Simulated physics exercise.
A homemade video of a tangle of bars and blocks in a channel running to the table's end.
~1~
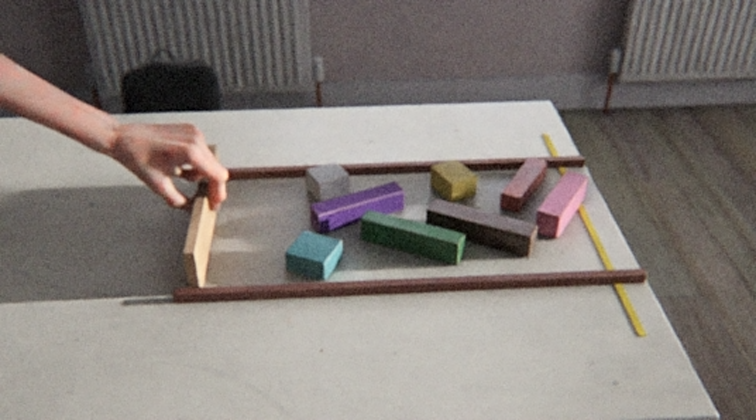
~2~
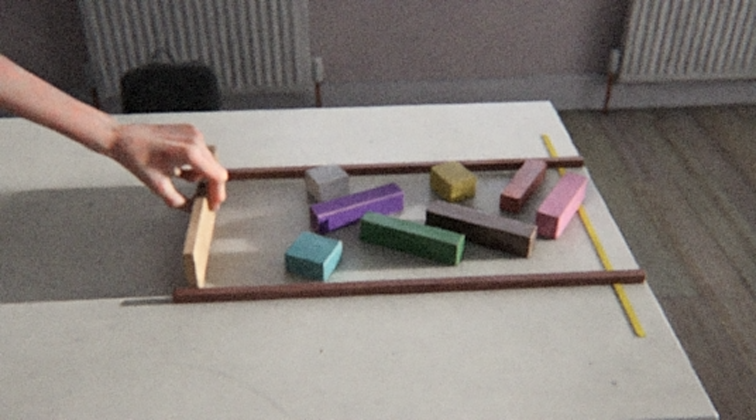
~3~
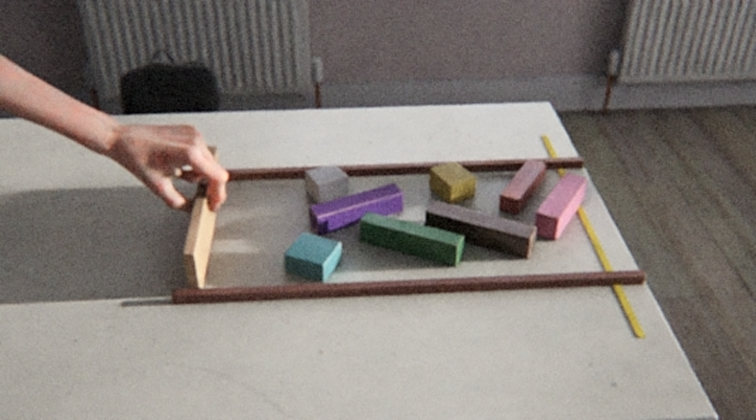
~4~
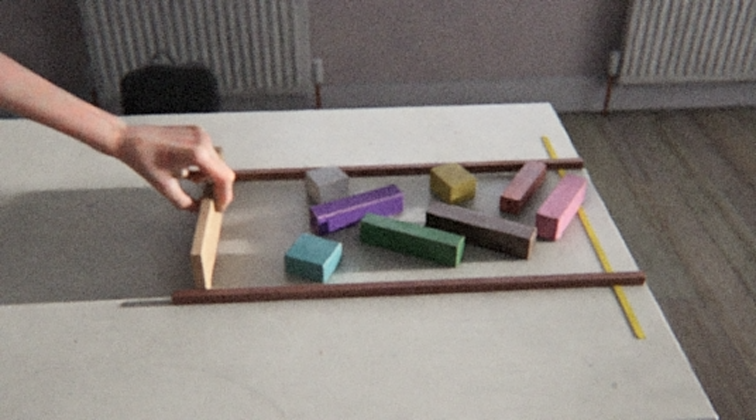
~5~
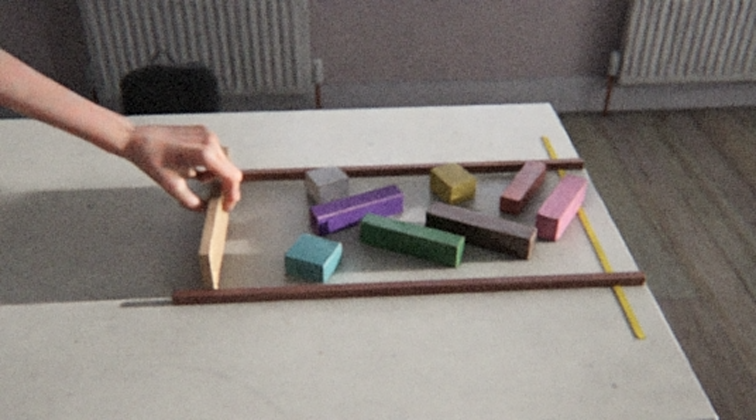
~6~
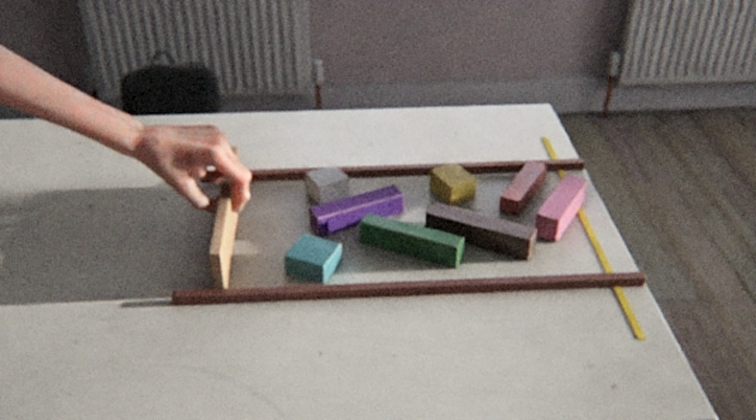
A hand reaches in from the left over a pale tabletop, seen from above at an angle, with radiators and wooden floor beyond. It grips an upright light-wood board between two dark rails, where white, teal and yellow blocks and purple, green, brown, red and pink bars lie scattered towards yellow tape at right. The board stays almost still, then slides slightly right; the pieces and camera remain still.
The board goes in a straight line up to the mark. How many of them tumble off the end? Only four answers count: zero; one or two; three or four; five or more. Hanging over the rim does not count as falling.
My answer: Five or more.
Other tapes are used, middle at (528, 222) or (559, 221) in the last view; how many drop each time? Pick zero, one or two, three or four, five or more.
Either one or two; either three or four.
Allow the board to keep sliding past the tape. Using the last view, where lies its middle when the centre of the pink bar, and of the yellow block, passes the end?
Estimated middle: (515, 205), and (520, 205) for the other.
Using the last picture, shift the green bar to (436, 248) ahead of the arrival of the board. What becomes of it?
It simply slips off.
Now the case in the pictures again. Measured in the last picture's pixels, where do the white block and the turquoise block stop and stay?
The white block stops around (586, 178); the turquoise block around (630, 258).
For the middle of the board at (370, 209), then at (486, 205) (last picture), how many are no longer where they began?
First 5, then 8.
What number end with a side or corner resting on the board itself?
Well, it touches 2.
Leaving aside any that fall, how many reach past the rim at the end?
Counting them gives 2.
Soon after, none off yet; pink bar at rest near (561, 207); red bar at rest near (523, 188); brown bar at rest near (480, 230).
Then, none off yet; pink bar at rest near (561, 207); red bar moved a little near (540, 192); brown bar moved a little near (516, 234).
Further on, none off yet; pink bar tipped well over near (627, 211); red bar moved about its own width near (600, 199); brown bar moved about its own width near (604, 233).
At rest, the number that fall off is five or more; fallen, purple stick, green bar, yellow block, brown bar, red bar and pink bar.
